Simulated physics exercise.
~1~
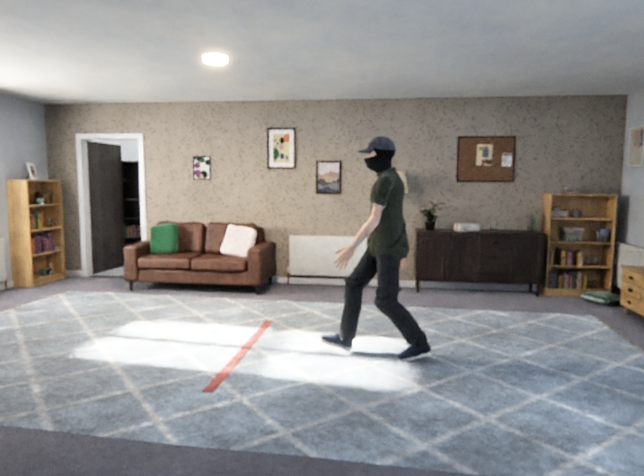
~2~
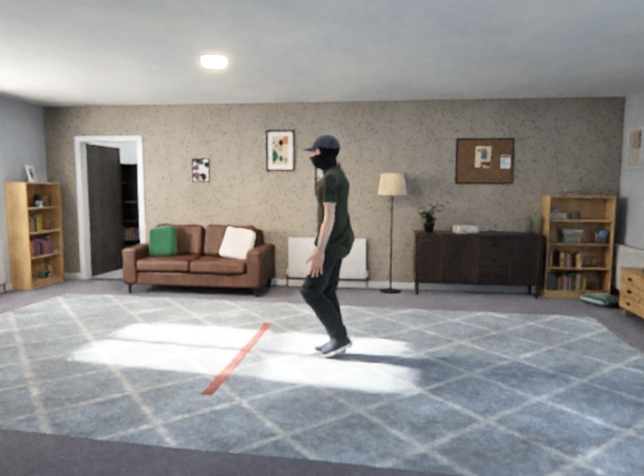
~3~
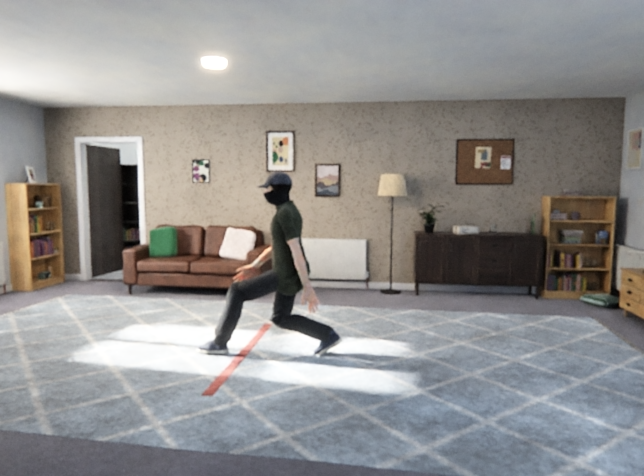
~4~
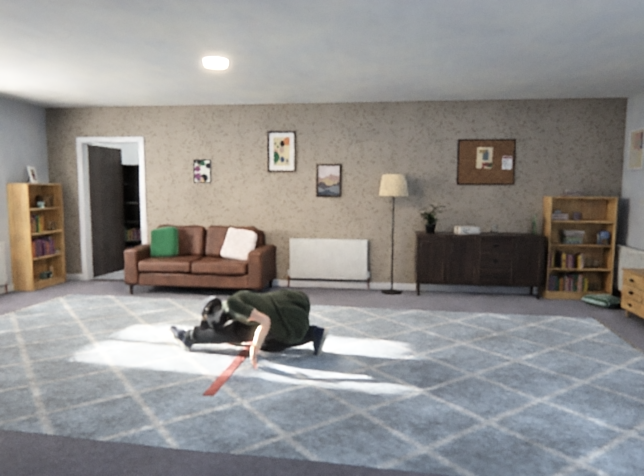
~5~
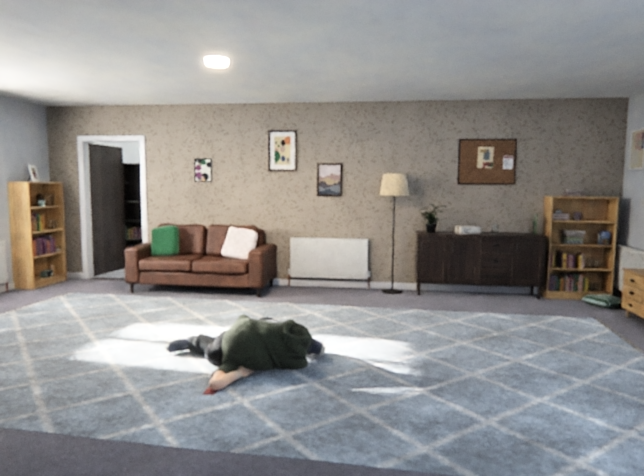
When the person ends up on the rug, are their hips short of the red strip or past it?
The person's hips end up short of the red strip. They stay on the right side of it, the side the person walked in from.
In a living room with a brown sofa, a person in a dark cap and face covering walked left toward a red strip on the rug, sank low with legs spread, then crumpled forward and lay slumped over it, hips still short.
